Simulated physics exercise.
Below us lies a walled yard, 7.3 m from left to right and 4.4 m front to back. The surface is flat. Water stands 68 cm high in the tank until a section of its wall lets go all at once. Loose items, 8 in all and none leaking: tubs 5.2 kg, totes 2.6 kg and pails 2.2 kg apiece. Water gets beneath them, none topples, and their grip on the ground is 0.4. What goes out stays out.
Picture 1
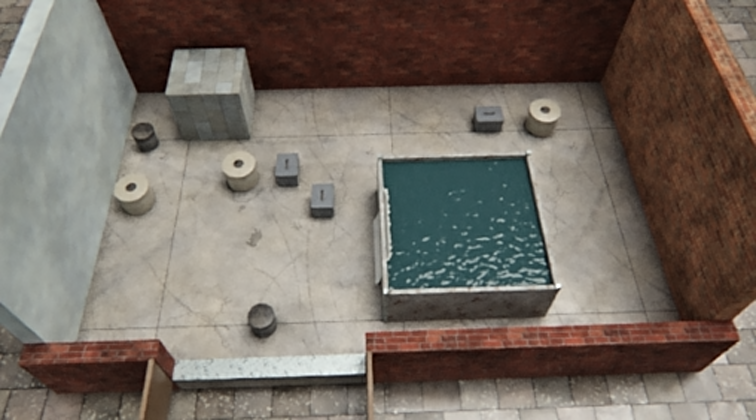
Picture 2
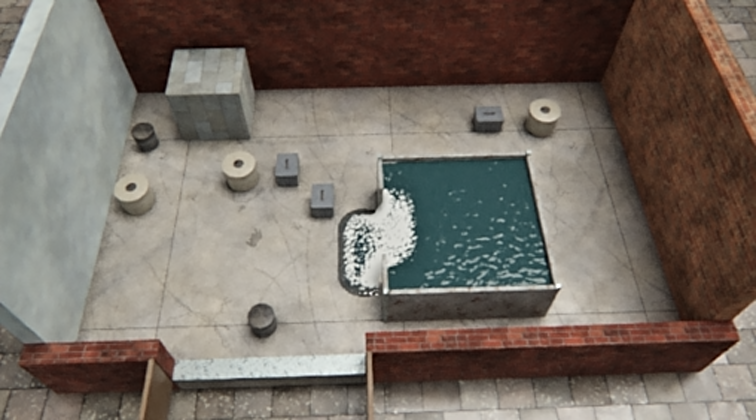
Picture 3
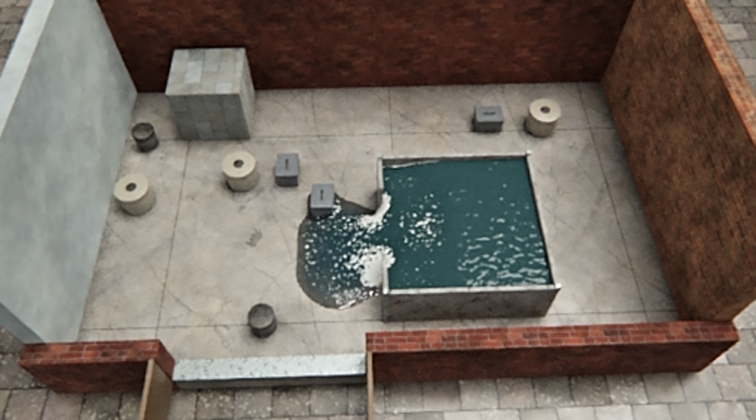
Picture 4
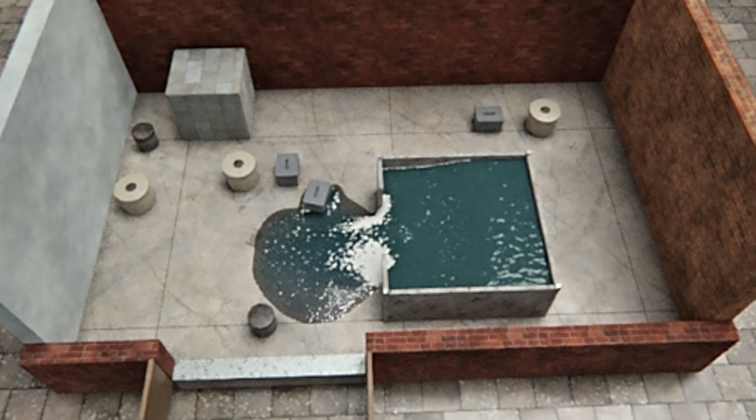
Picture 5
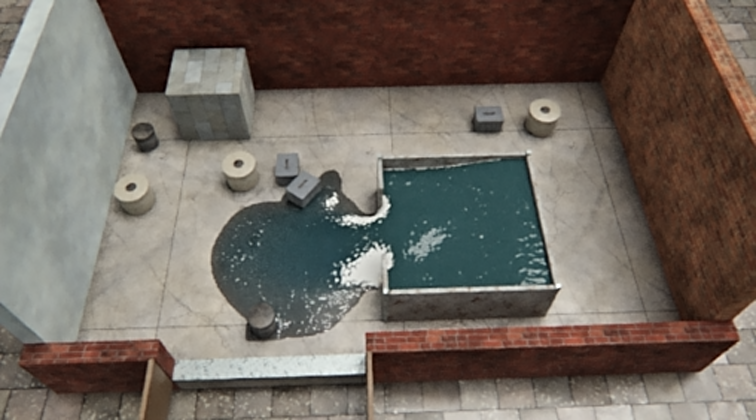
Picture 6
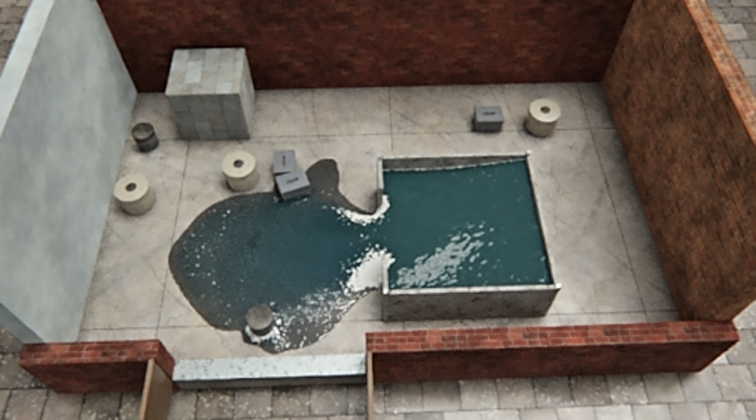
At first, a square tank of dark green water stands in a walled yard among scattered grey blocks and round objects. Water then bursts foaming through its left side and spreads leftward across the floor, pushing the nearest grey block up and left against another, which shifts slightly.
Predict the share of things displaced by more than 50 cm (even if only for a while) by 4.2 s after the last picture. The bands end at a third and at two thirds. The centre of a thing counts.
It is at least two thirds.
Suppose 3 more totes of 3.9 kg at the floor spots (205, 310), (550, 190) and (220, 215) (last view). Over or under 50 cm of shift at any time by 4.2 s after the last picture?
In turn: Past it, less, over.
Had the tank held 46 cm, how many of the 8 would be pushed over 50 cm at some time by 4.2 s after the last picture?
Then 6.
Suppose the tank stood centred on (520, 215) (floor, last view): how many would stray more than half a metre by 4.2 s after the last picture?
In that case 5 of them.
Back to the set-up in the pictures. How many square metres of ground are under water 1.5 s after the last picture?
Some 17 m2.
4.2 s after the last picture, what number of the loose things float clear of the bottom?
I count 4.
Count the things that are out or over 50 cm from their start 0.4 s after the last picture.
By then 2.
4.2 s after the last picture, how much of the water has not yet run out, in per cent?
Some 88 per cent remains.
Then, 0.4 s after the last picture 2 of 8 are over 50 cm from their spots; 1 afloat.
Then, 1.5 s after the last picture 6 of 8 are over 50 cm from their spots; 5 afloat.
Then, 2.8 s after the last picture 6 of 8 are over 50 cm from their spots; 4 afloat.
Then, 4.2 s after the last picture 6 of 8 are over 50 cm from their spots, and 6 have been at some point; 4 afloat.
